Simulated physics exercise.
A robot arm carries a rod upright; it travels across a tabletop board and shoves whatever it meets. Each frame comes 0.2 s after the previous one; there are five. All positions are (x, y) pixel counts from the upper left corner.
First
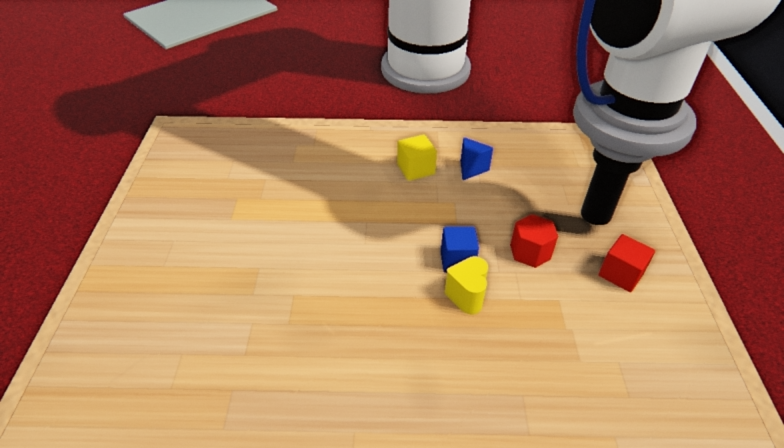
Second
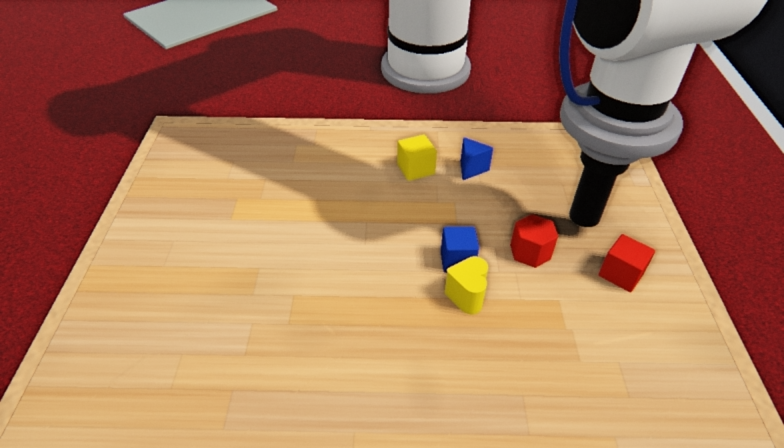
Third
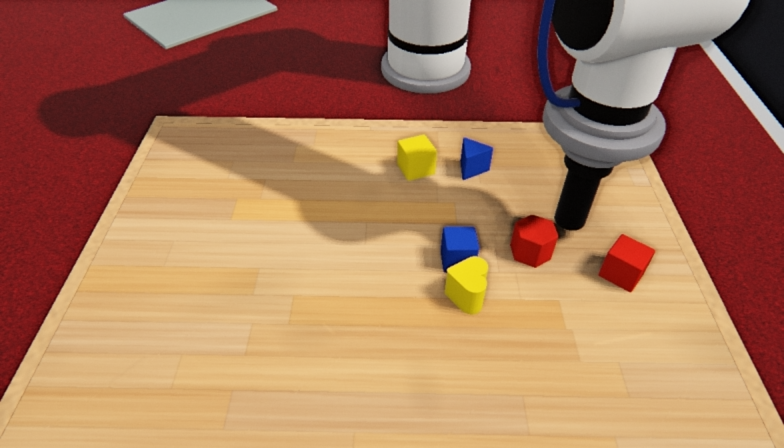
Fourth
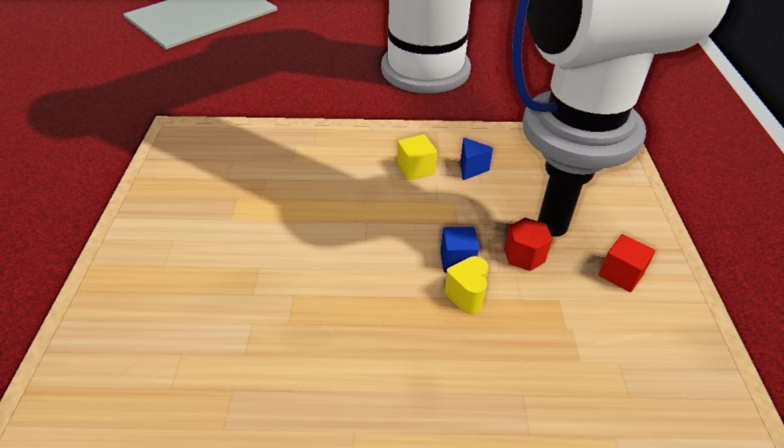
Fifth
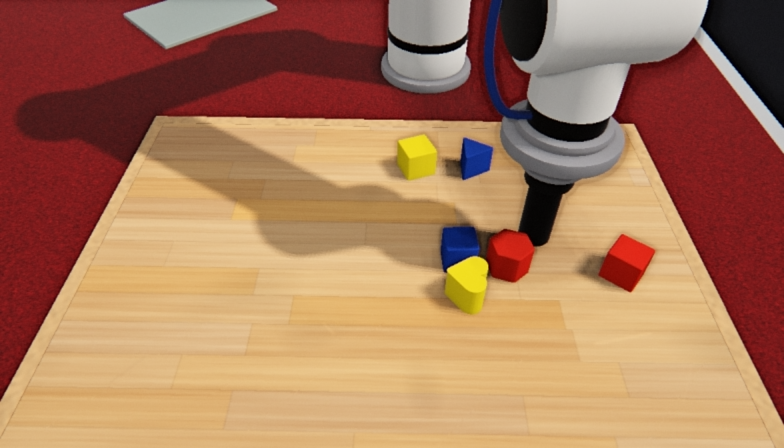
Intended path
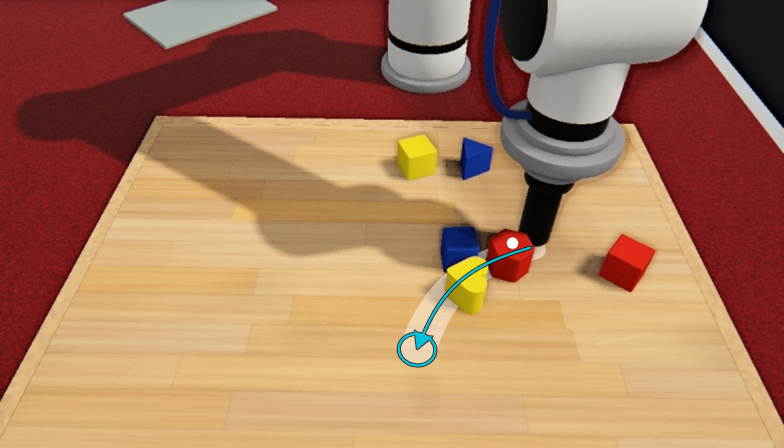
We see a robot arm with a black rod move left across a wooden board of red, blue and yellow blocks, then push the red hexagon left and slightly nearer, close beside the yellow heart, while the other blocks stay still.
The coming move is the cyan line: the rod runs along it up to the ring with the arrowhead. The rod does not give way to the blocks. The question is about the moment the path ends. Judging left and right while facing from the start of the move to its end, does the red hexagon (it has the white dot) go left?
I believe so.
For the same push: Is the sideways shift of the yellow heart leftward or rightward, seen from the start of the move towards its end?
Displaced left.
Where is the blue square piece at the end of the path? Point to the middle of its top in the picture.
The centre of its top will be at (436, 241).
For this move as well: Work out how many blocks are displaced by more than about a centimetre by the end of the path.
The answer will be at least three.
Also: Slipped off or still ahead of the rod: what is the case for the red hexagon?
It slips out to the side or back.
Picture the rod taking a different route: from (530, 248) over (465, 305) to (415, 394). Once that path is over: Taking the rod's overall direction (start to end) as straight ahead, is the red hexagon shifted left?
I expect so.
Path on the board, from (530, 248) over (481, 267) and (442, 300) to (417, 349); the dot is on the red hexagon.
The first path, step by step. One third of the way, rod (482, 255); blue square piece (451, 238), turned 20° clockwise; yellow heart (455, 297), turned 45° clockwise; red hexagon (483, 272), turned 70° anticlockwise.
Two thirds of the way, rod (443, 290); blue square piece (436, 241), turned 50° clockwise; yellow heart (451, 327), turned 90° clockwise; red hexagon (476, 299).
At the end, rod (418, 338); blue square piece (436, 241), turned 50° clockwise; yellow heart (453, 345), turned 55° clockwise; red hexagon (477, 301), turned 135° anticlockwise; red square piece in place.
